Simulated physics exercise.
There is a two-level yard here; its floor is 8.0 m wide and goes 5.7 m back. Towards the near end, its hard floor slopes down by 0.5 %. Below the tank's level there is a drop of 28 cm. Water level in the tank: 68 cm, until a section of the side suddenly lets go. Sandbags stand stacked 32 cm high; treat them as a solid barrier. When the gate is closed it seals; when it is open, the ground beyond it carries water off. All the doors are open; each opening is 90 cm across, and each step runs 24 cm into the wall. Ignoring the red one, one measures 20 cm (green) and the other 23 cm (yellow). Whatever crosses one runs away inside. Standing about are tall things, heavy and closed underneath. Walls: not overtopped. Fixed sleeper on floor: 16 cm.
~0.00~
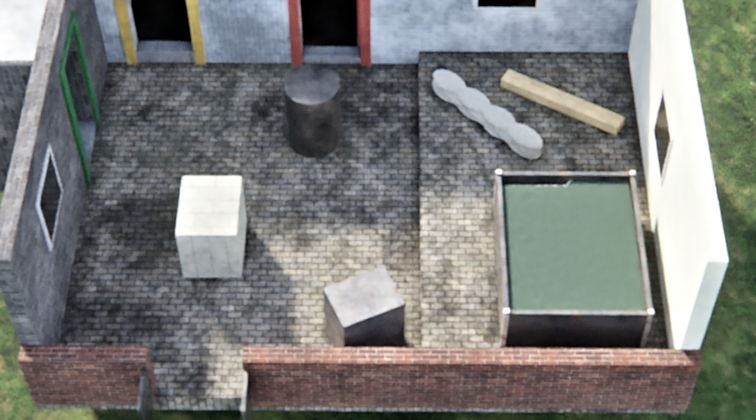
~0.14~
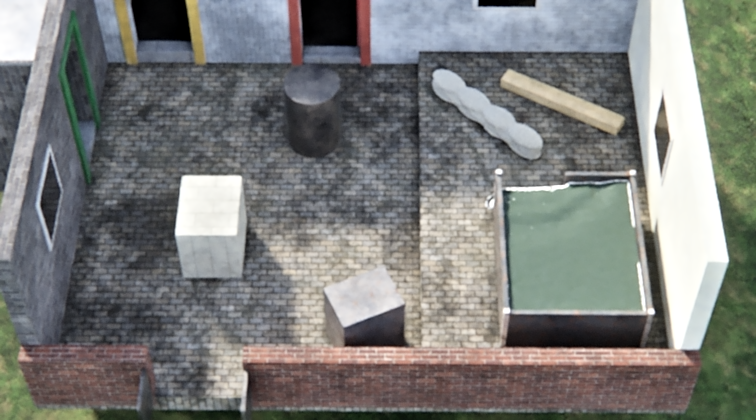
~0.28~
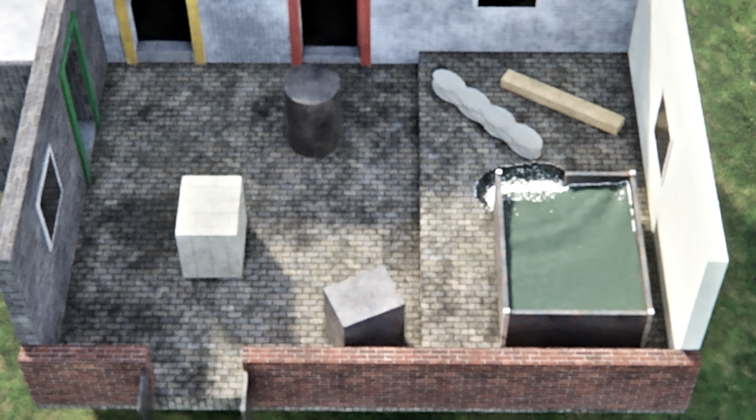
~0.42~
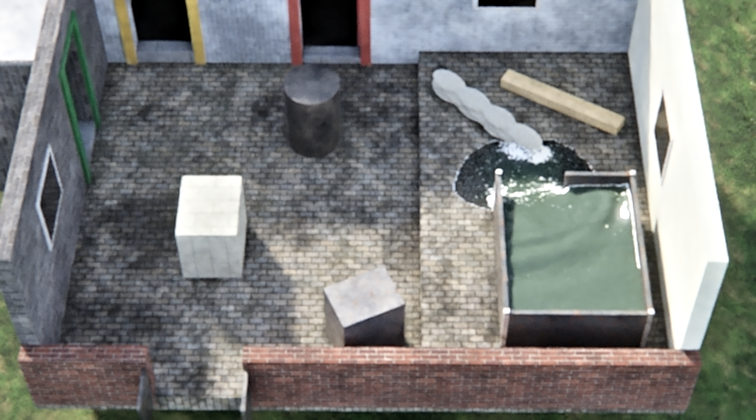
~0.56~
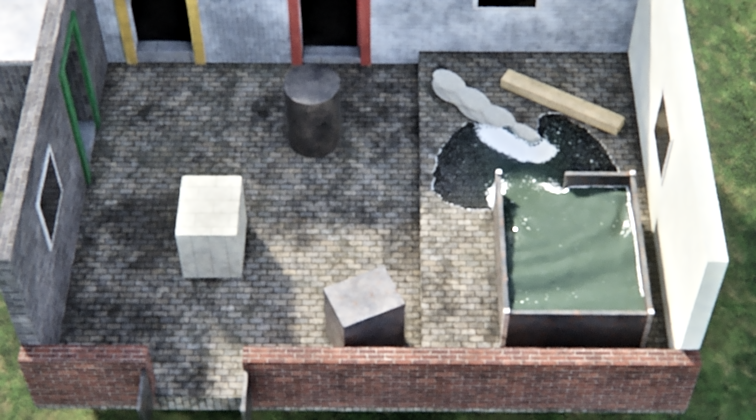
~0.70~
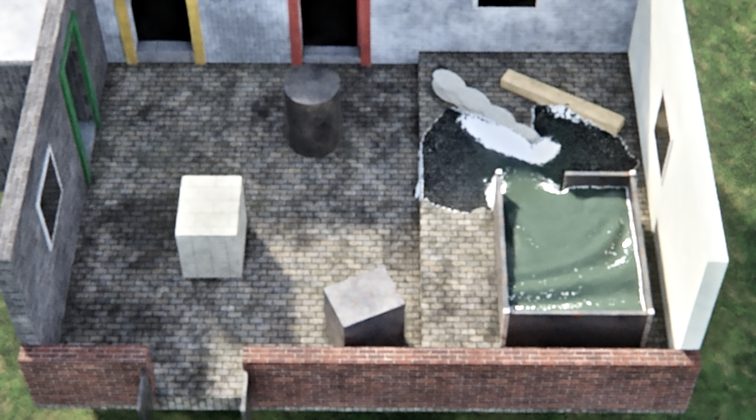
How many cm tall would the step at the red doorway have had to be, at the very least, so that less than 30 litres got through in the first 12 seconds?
It needed to be roughly 16 cm tall.
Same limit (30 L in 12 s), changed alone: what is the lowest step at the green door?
At the green door you'd want roughly 7.0 cm.
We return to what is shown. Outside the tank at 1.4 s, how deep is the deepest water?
About 41 cm.
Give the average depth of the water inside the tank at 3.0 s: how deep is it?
About 33 cm.
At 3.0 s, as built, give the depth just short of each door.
Depths, in cm - green: 0, red: 21, yellow: 6.
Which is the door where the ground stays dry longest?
The green door.
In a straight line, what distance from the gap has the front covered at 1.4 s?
3.8 m.
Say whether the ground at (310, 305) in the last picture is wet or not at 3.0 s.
Point status: Clear.
After 1.4 s water covers 20 % of the floor, deepest (41 cm) near (526, 166); it has not reached the red door.
After 3.0 s water covers 40 % of the floor, deepest (28 cm) near (526, 166); 21 cm at the red door, 17 litres in over its 13 cm step.
After 12.0 s water covers 90 % of the floor, deepest (11 cm) near (400, 382); 5 cm at the red door, 57 litres in over its 13 cm step.
At the red door as built, the water arrived by 1.6 s and peaked near 21 cm at 3.0 s.
Run again over the same 12 s with other heights there, 41 litres in over 14.5 cm, 11 litres over 19.5 cm. The limit of 30 litres is kept from about 16 cm up.
